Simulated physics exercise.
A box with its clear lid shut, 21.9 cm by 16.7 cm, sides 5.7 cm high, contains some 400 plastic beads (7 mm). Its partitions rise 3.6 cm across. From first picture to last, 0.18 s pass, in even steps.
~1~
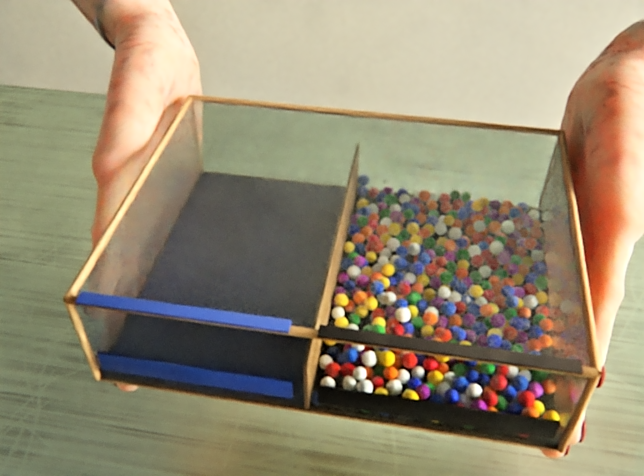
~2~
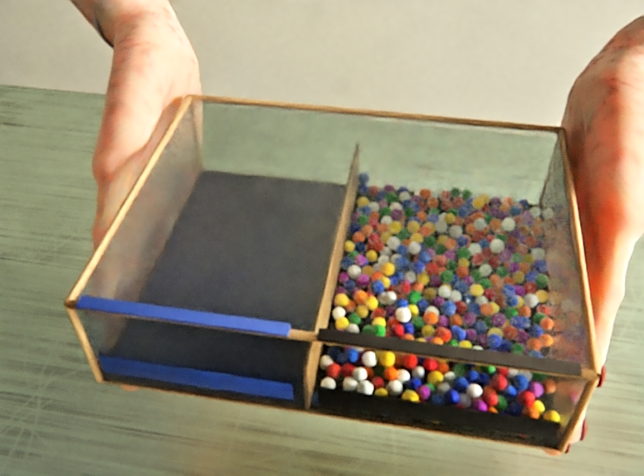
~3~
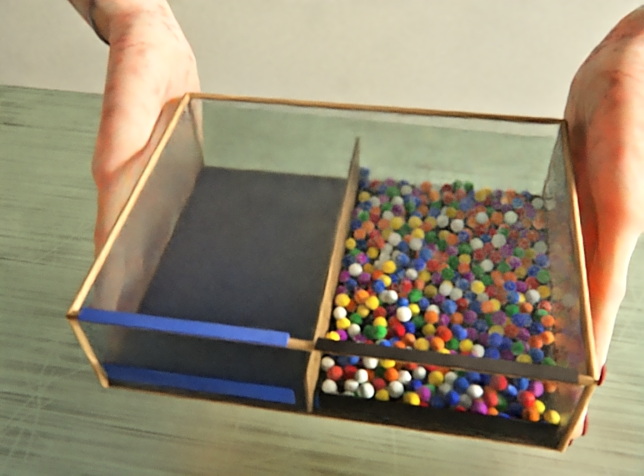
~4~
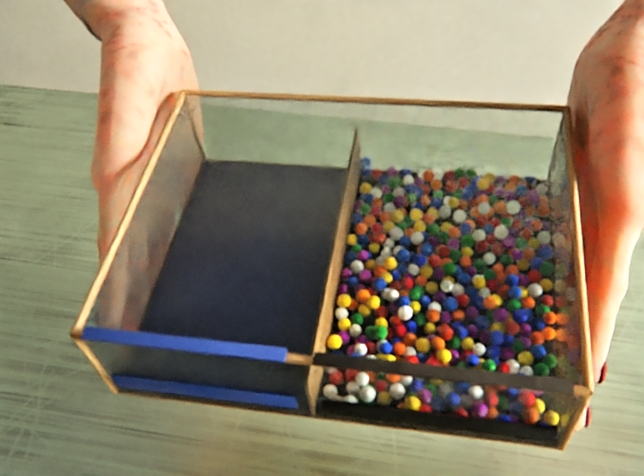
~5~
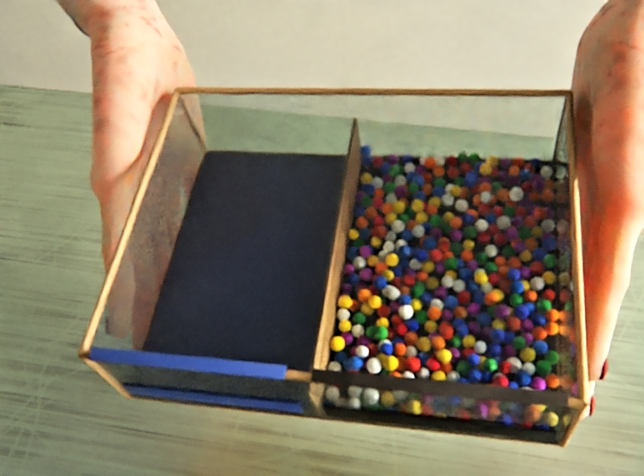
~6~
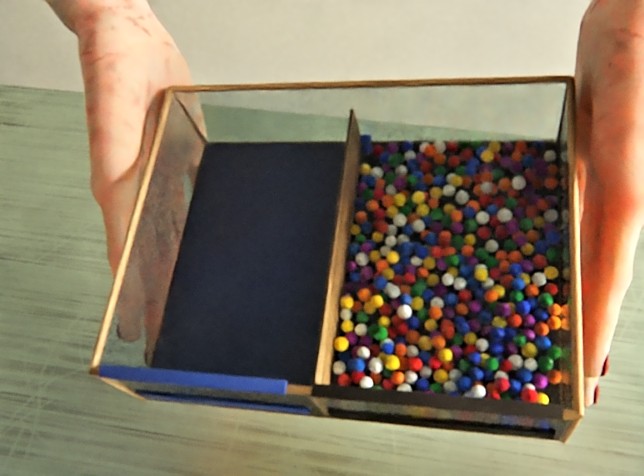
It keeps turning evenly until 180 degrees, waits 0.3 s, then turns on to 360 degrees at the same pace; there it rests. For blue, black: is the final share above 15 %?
In the blue compartment: No; in the black compartment: Yes.
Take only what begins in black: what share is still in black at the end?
Roughly 100 per cent.
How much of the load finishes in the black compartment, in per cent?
About 95 per cent.
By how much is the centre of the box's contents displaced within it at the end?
About 5.5 cm.
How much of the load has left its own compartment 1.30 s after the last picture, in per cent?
About 20 per cent.
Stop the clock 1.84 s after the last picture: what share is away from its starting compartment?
About 5 per cent.
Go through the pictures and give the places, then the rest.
In the first frame, box at (319, 343); tilt 0 degrees; black 100 %.
In the second frame, box at (318, 346); tilt 1 degrees.
In the third frame, box at (317, 355); tilt 4 degrees; low side front.
In the fourth frame, box at (315, 368); tilt 10 degrees; low side front.
In the fifth frame, box at (315, 382); tilt 17 degrees; low side front.
In the sixth frame, box at (316, 394); tilt 24 degrees; low side front; black 100 %.
Then, 0.71 s after the last picture, tilt 162 degrees; blue 15 %, black 85 %; middle of all pieces near (460, 254).
Then, 1.30 s after the last picture, tilt 165 degrees; blue 20 %, black 80 %; middle of all pieces near (452, 243).
Then, 1.84 s after the last picture, tilt 60 degrees; blue 5 %, black 95 %; middle of all pieces near (430, 313).
Then, 2.36 s after the last picture, tilt 0 degrees; blue 5 %, black 95 %; middle of all pieces near (461, 213).
In the end, blue 5 %, black 95 %.
